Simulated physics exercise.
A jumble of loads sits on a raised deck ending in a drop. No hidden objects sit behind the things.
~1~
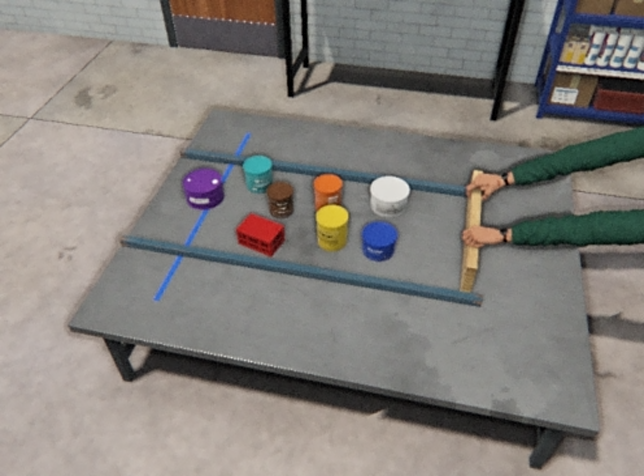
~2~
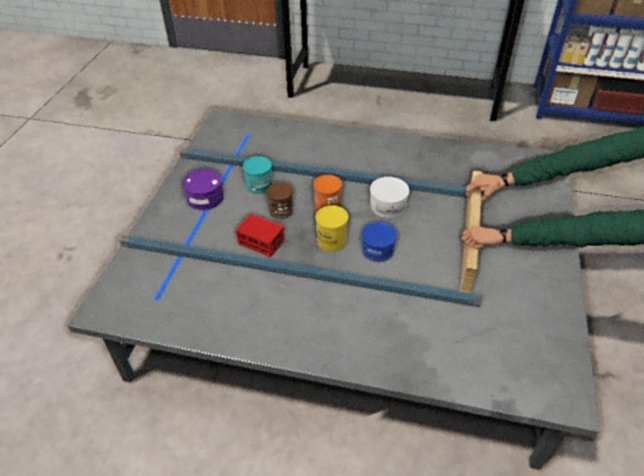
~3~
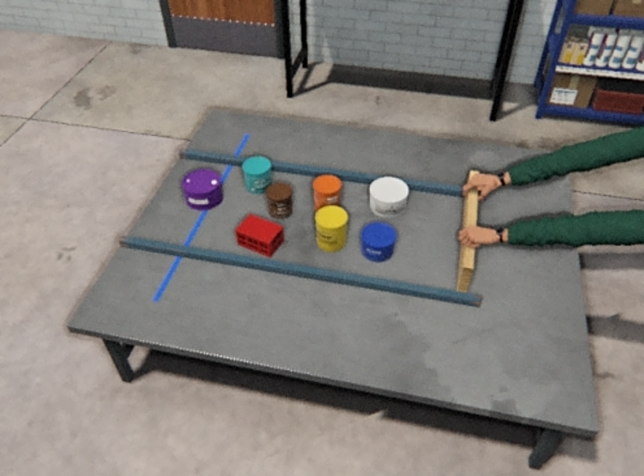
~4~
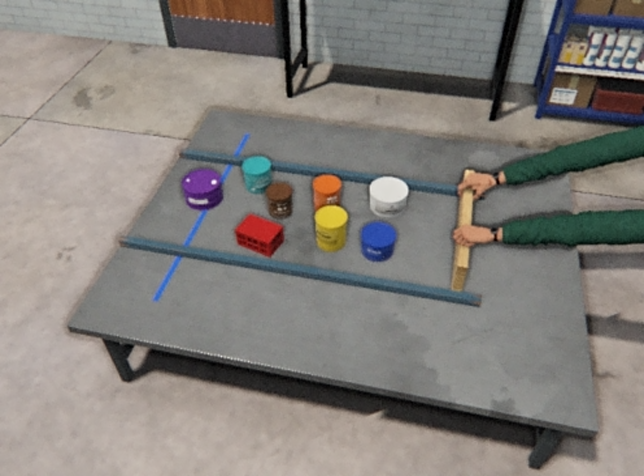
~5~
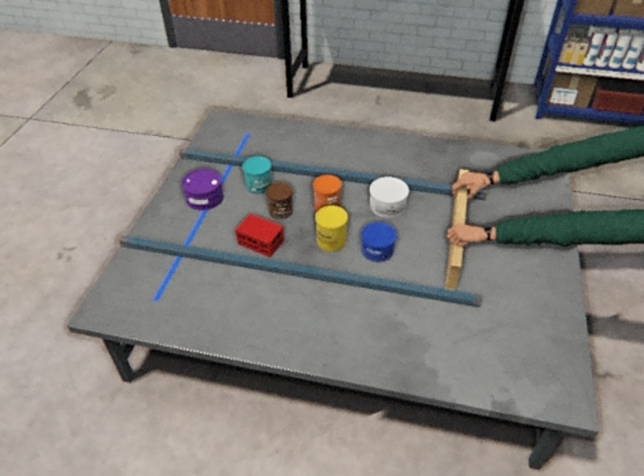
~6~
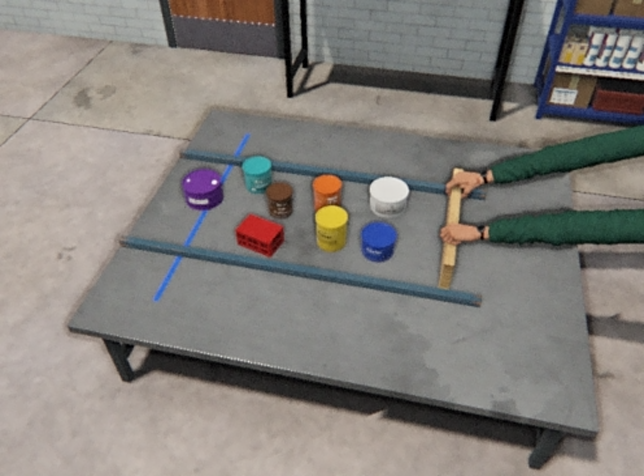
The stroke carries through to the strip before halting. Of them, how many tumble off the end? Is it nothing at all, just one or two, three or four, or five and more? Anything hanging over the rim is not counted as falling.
It ends with just one or a pair down.
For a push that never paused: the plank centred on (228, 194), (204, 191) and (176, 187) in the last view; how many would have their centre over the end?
0, 1 and 4.
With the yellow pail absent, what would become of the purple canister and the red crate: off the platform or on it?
Outcome: The purple canister drops down, the red crate is safe.
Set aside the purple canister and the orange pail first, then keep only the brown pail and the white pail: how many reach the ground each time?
Count: 0 (first case); 0 (second).
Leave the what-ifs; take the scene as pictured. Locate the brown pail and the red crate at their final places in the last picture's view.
The brown pail settles near (179, 178); as for the red crate, near (169, 232).
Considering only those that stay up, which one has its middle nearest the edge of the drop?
The turquoise pail finishes nearest.
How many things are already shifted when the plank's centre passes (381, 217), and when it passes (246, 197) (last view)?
Respectively 3 and 8.
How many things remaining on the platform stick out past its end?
That comes to 1 of them.
Early on, none off yet; purple canister at rest near (203, 190); turquoise pail at rest near (258, 176); red crate at rest near (260, 236).
A while later, none off yet; purple canister at rest near (203, 190); turquoise pail travelled a little near (248, 175); red crate travelled a little near (246, 241).
Finally, the number that fall off is one or two; lost, purple canister.
